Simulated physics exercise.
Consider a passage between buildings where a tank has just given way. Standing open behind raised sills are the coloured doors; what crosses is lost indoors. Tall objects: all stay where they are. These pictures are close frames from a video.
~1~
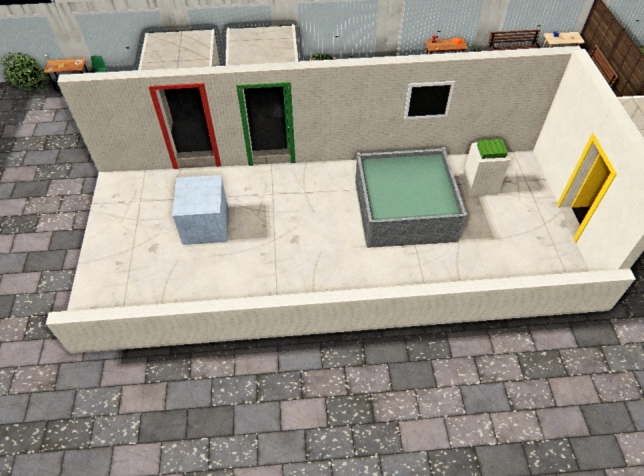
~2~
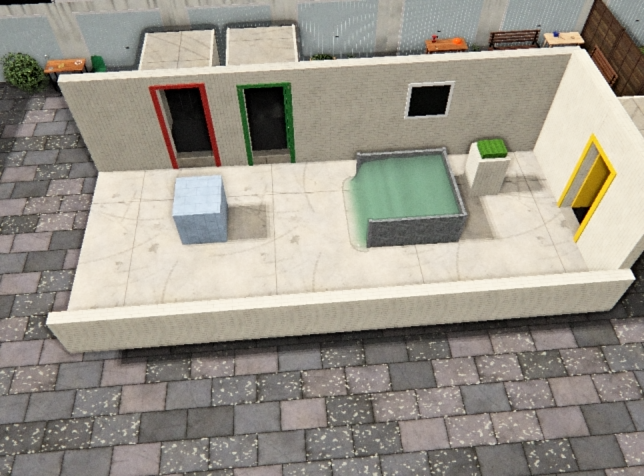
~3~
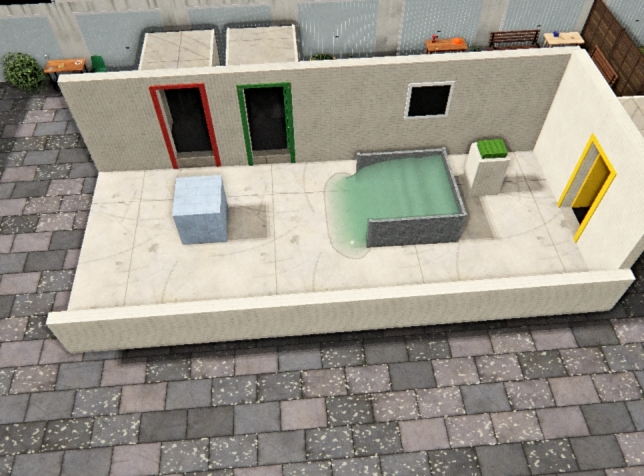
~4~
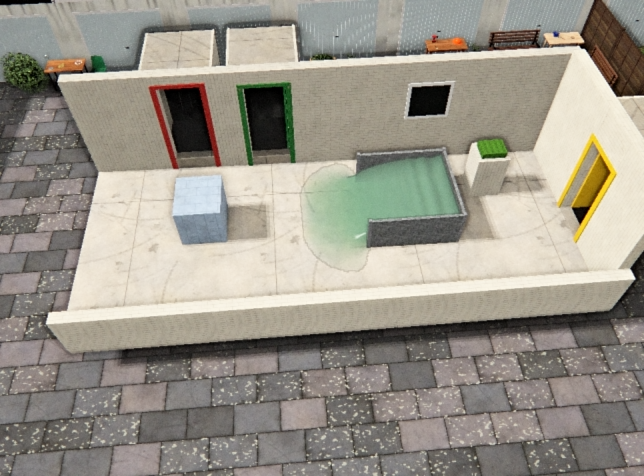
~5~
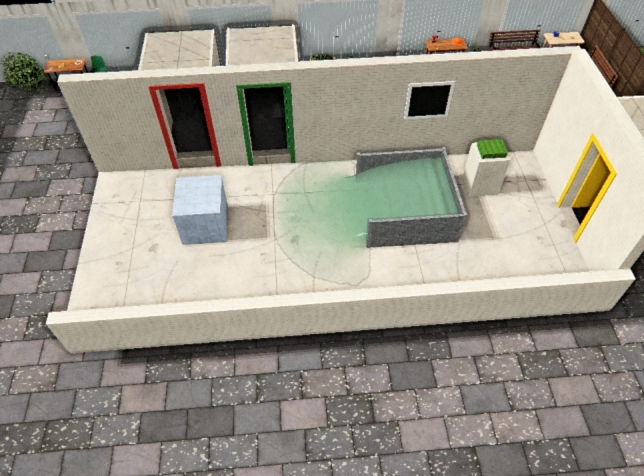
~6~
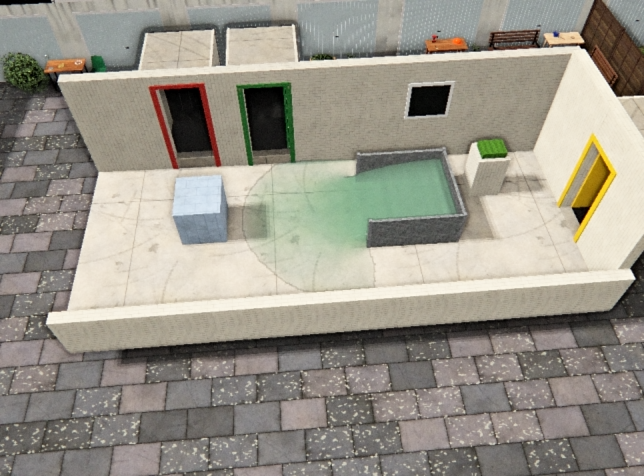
In a walled, pale-floored yard with red, green and yellow doorways, a grey tank of green water stands whole near a pale blue block. Its left side opens and water pours out, spreading leftward across the floor in a widening, thinning rounded sheet that reaches close to the block.
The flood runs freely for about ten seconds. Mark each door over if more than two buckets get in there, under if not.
Green door: Under, yellow door: Under, red door: Under.
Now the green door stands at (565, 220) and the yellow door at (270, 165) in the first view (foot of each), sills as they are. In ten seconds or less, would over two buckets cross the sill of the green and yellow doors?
As I read it, the green falls short, and the yellow overshoots.
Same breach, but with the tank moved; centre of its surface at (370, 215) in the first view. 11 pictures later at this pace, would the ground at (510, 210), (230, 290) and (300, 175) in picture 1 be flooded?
In order, the three spots end up untouched, waterlogged and untouched.
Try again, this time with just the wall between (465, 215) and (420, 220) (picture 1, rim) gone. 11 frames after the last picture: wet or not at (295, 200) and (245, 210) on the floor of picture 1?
Untouched; untouched.
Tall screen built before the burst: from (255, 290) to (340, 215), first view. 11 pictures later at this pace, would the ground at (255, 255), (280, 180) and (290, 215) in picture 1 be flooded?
Lab note - point 1: Inundated; point 2: Inundated; point 3: Inundated.
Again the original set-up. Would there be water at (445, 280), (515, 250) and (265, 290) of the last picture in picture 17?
Result, in order: Unflooded / unflooded / waterlogged.
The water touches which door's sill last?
My pick is the yellow door.
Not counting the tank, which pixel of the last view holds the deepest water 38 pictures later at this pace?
About at (323, 239).
A moment on, water covers 40 % of the floor; the green door wet at the sill, nothing in, the yellow door not reached, the red door wet at the sill, nothing in.
Next, water covers 50 % of the floor; the green door wet at the sill, nothing in, the yellow door not reached, the red door wet at the sill, nothing in.
Then, water covers 60 % of the floor; the green door wet at the sill, nothing in, the yellow door not reached, the red door wet at the sill, nothing in.
Later, water covers 75 % of the floor; the green door wet at the sill, nothing in, the yellow door not reached, the red door wet at the sill, nothing in.
In the end, water covers 90 % of the floor; the green door wet at the sill, nothing in, the yellow door under two buckets in, the red door wet at the sill, nothing in.
